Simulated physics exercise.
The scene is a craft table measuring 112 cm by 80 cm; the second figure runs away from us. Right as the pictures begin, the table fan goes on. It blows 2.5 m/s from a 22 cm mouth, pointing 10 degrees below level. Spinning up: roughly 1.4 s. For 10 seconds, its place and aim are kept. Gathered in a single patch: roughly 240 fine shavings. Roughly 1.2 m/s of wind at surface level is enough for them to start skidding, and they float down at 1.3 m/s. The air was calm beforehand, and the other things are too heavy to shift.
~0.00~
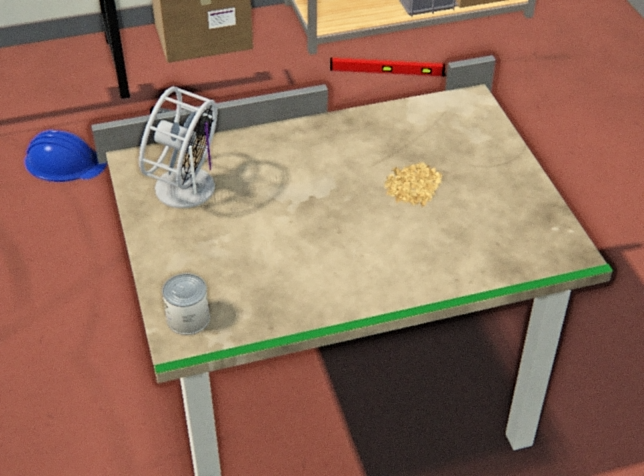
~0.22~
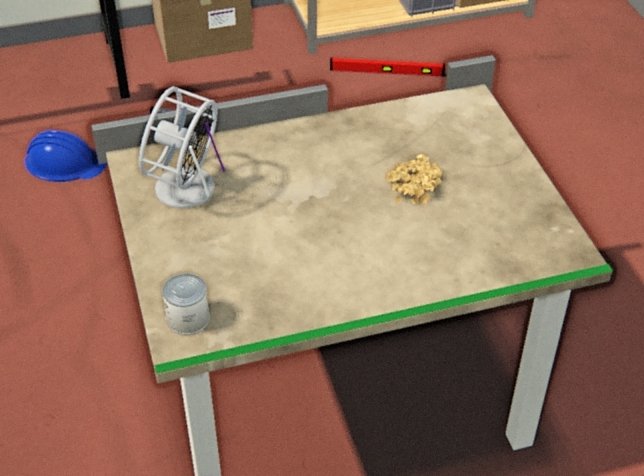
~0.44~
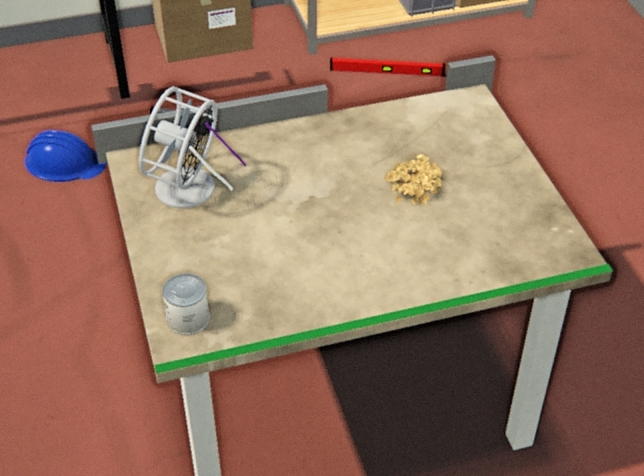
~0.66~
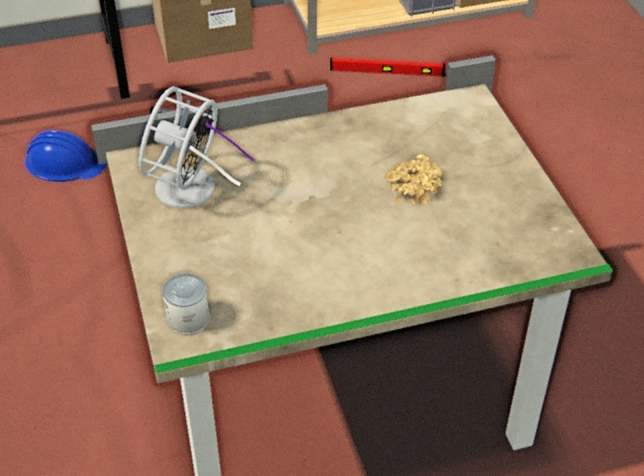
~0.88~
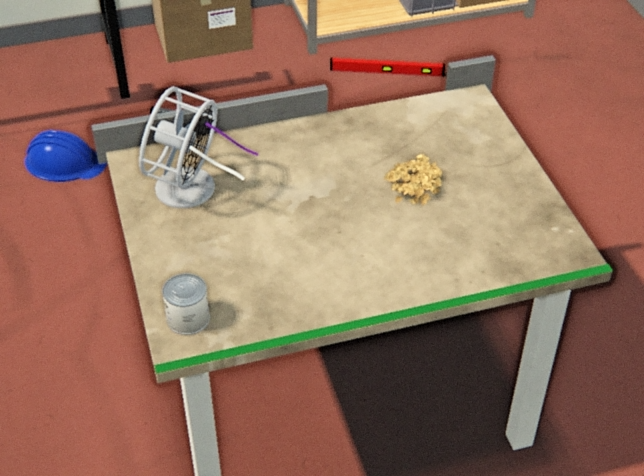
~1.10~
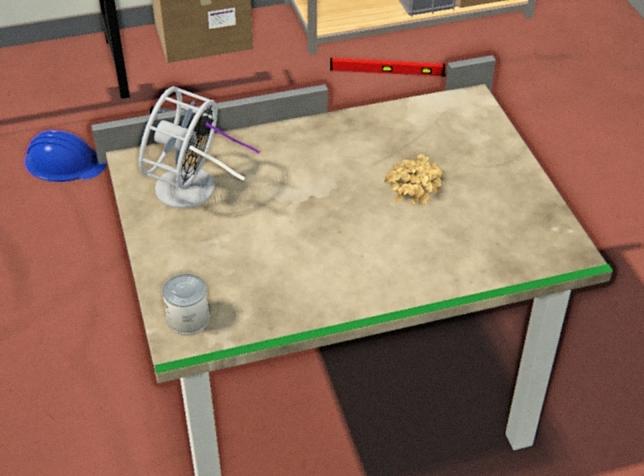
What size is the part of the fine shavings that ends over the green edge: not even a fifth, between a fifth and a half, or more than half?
Under a fifth.
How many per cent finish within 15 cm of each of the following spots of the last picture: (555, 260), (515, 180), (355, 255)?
In order: About 0 %, then 15 %, then 0 %.
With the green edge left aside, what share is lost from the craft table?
The share comes to some 80 per cent.
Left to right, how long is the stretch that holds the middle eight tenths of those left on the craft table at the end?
Looks like some 20 cm to me.
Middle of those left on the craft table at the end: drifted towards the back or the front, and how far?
The middle moved backwards, roughly 5 cm.
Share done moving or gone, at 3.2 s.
That works out to some 80 %.
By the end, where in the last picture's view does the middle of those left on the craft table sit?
The middle sits near pixel (502, 159).
After 2.0 s the count stands so, 0 % are over the green edge; the middle of those still in play is near (514, 161).
After 3.2 s the count stands so, 0 % are over the green edge; the middle of those still in play is near (501, 156).
After 5.5 s the count stands so, 0 % are over the green edge; the middle of those still in play is near (513, 157).
After 10.0 s, at the end, 0 % are over the green edge; the middle of those still in play is near (502, 159).
